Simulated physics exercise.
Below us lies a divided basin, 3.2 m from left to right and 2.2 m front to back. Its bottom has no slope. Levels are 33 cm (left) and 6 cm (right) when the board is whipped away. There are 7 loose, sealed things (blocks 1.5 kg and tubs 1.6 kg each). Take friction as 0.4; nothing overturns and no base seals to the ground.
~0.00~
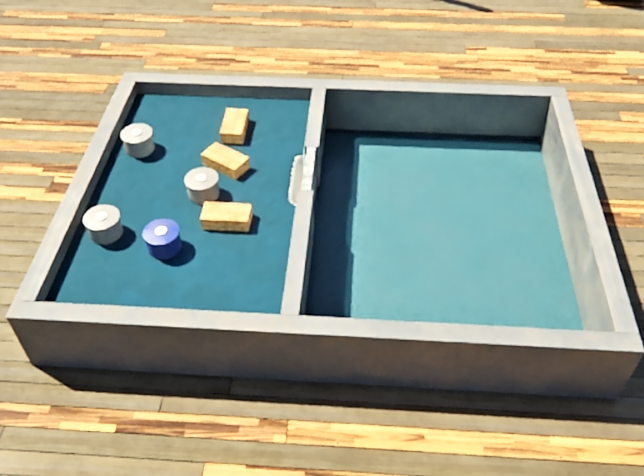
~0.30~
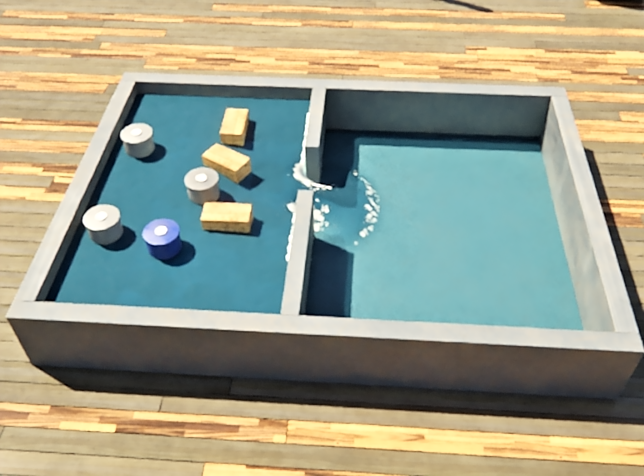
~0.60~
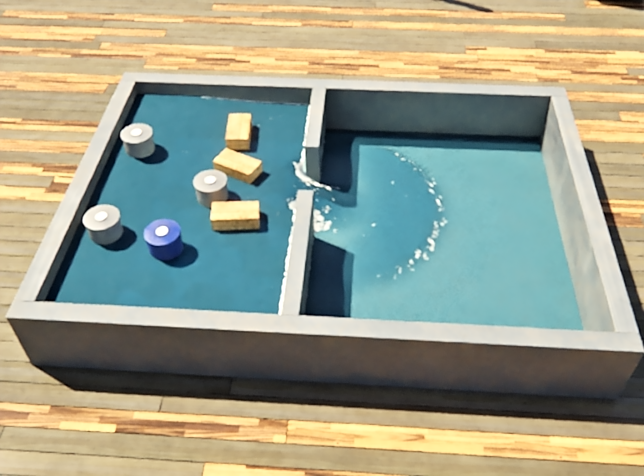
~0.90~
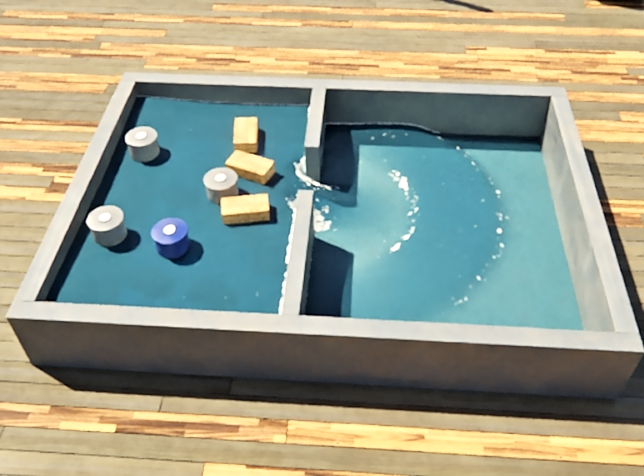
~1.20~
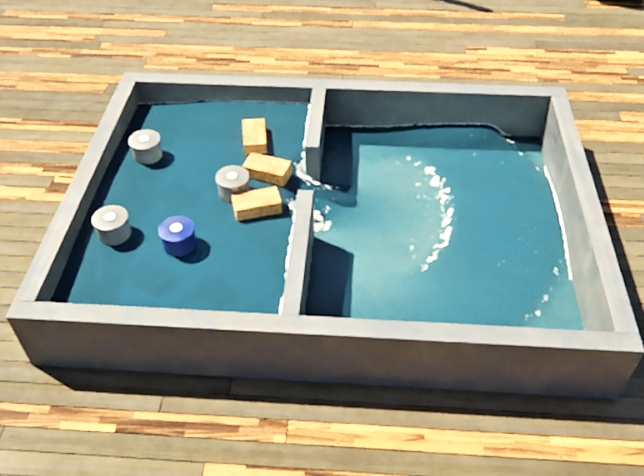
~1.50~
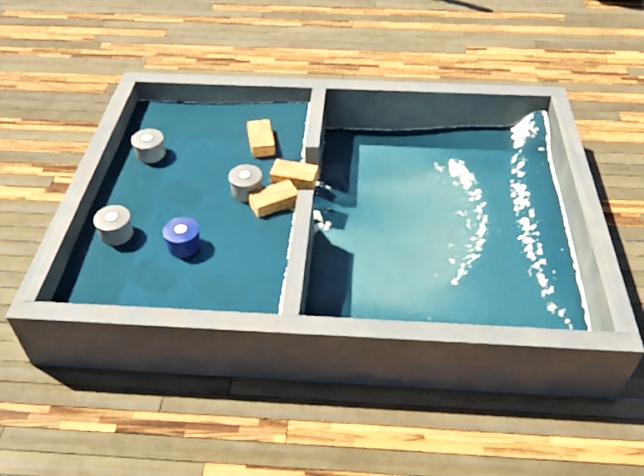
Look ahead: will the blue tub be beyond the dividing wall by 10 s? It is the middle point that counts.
The blue tub falls short.
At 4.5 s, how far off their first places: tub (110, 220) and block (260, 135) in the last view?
In that order: 20 cm, 250 cm.
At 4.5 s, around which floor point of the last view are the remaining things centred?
At about (355, 227).
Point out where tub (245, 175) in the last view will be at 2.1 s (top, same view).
Around (274, 174).
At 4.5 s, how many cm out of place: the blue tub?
Roughly 40 cm by then.
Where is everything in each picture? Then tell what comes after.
In the first frame, the blue tub at (161, 232), afloat; about 1230 L in view; 0 of 7 have shifted.
In the second frame, the blue tub at (161, 232), afloat; about 1230 L in view; 0 of 7 have shifted.
In the third frame, the blue tub at (162, 232), afloat; about 1230 L in view; 3 of 7 have shifted.
In the fourth frame, the blue tub at (170, 231) floats, 5 cm from its start; about 1230 L in view; 5 of 7 have shifted.
In the fifth frame, the blue tub at (176, 229) floats, 10 cm from its start; about 1230 L in view; 6 of 7 have shifted.
In the sixth frame, the blue tub at (181, 230) floats, 12 cm from its start; about 1230 L in view; 7 of 7 have shifted.
After 2.1 s the blue tub is near (184, 226), 0.2 m from its start, afloat; 2 of 7 are over the mark; 7 afloat.
After 4.5 s the blue tub is near (219, 217), 0.4 m from its start, afloat; 4 of 7 are over the mark; 7 afloat.
After 7.0 s the blue tub is near (238, 210), 0.5 m from its start, afloat; 4 of 7 are over the mark; 7 afloat.
After 10.0 s the blue tub is near (231, 213), 0.5 m from its start, afloat; 4 of 7 are over the mark; 7 afloat.
